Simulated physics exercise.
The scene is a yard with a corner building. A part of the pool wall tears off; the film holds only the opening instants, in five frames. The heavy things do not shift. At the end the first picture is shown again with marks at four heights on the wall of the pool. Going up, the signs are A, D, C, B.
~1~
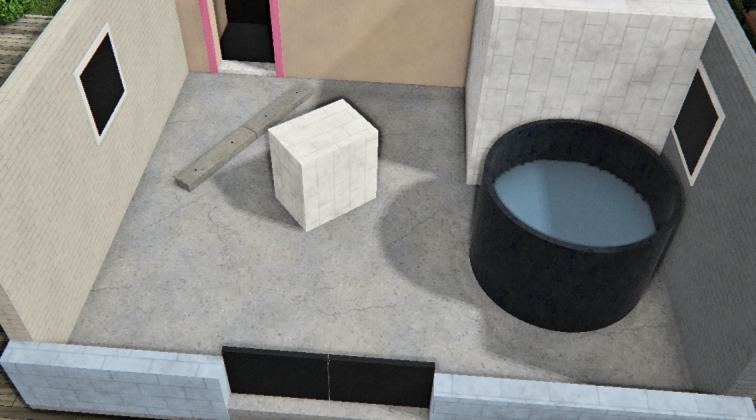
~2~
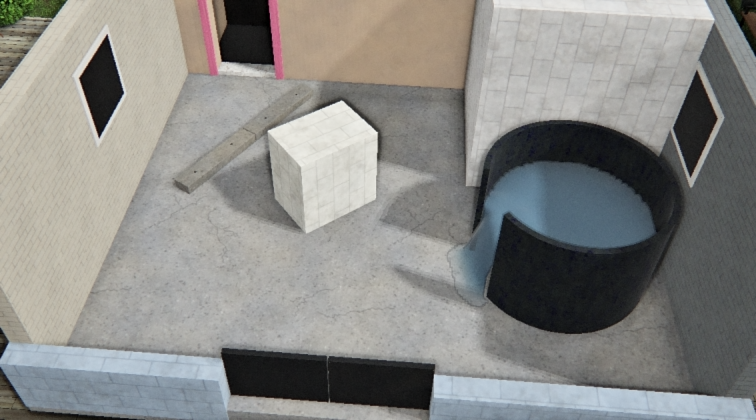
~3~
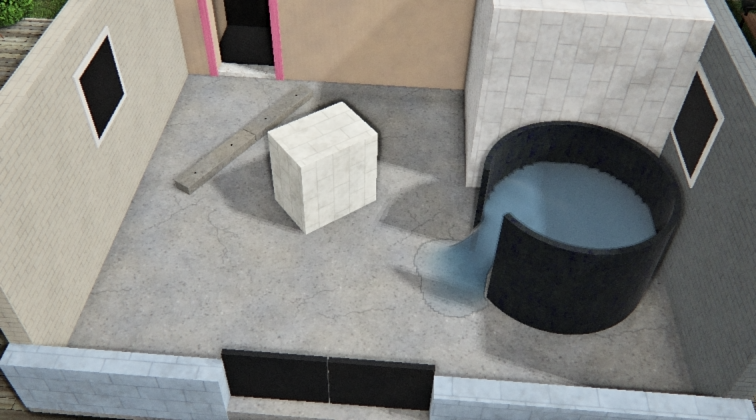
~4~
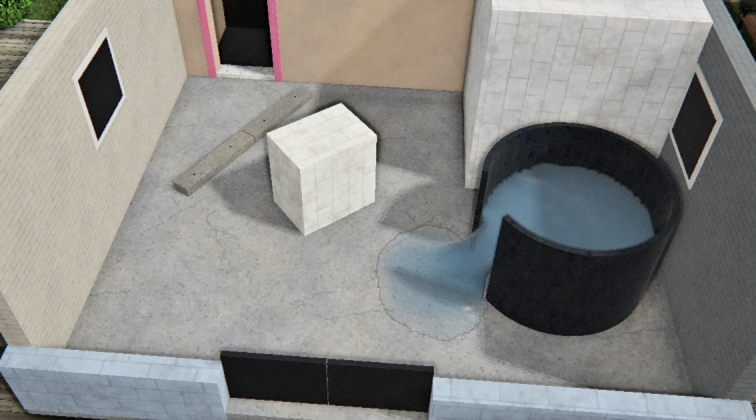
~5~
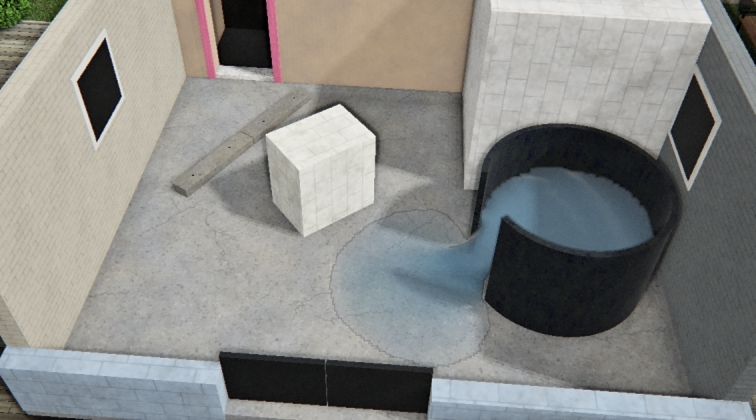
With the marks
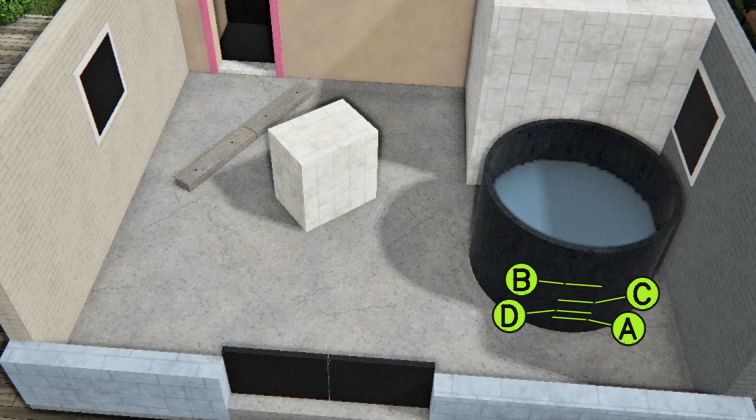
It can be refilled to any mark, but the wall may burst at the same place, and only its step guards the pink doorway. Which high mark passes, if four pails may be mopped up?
Choose C.
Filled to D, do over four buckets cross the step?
No, not at all.
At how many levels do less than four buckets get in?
Three.
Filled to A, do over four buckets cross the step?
No.
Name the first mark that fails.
It is B.
On the marked copy, A at (570, 318); B at (582, 285); C at (576, 301); D at (572, 311); from the bottom up A, D, C, B.
With A, nothing gets over.
With B, about 11 bucketfuls get in.
With C, a bucket or two gets in.
With D, nothing gets over.
